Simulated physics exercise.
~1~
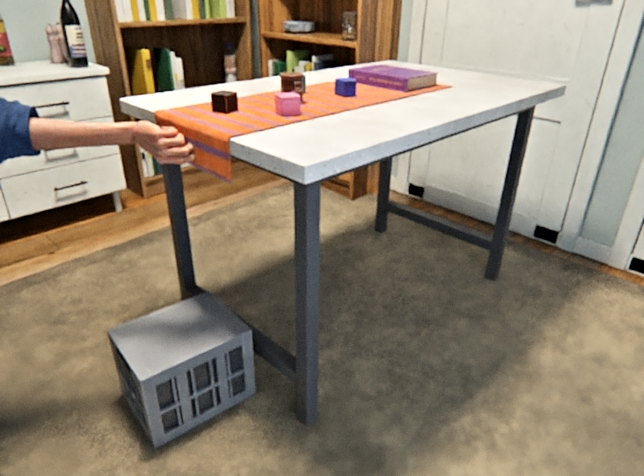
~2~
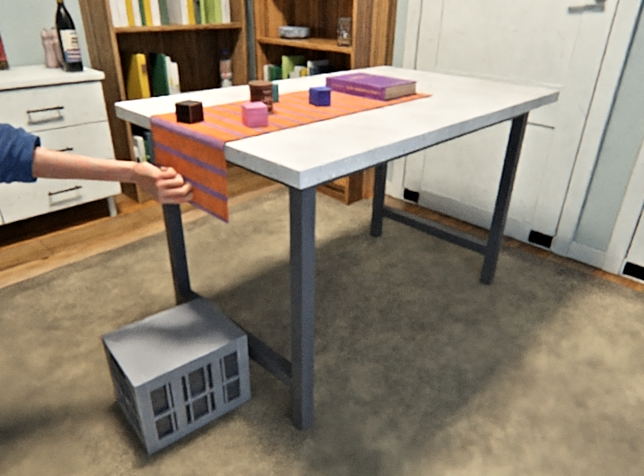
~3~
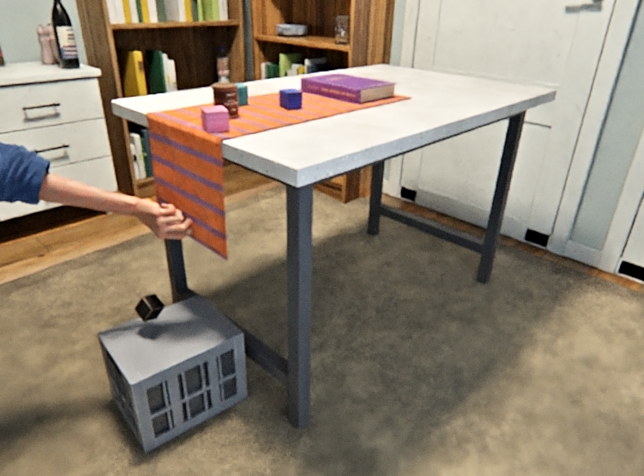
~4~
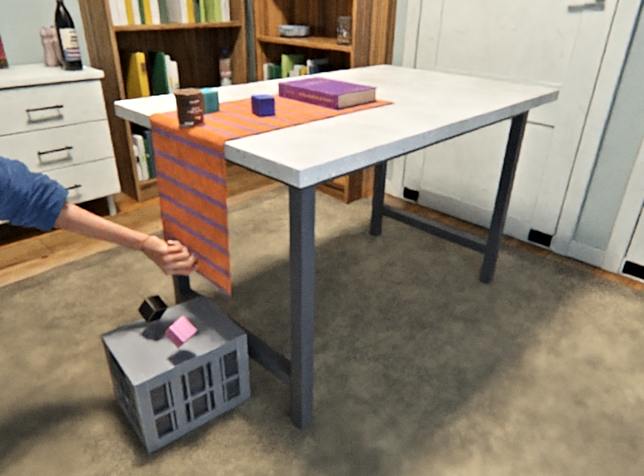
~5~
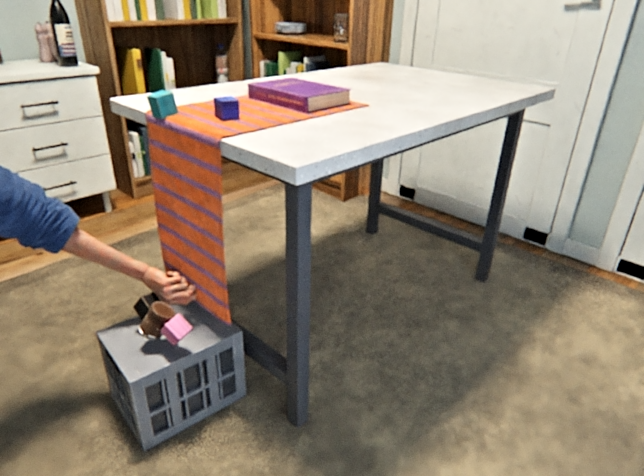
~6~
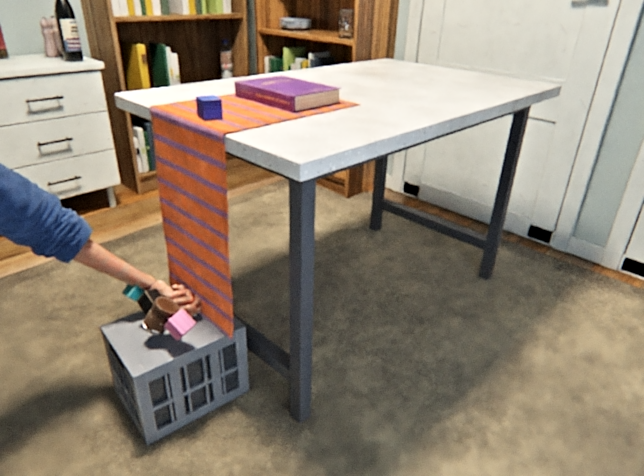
Hand pulling orange cloth down off table edge, dropping black cube, pink cube, brown can and turquoise cube onto grey crate.
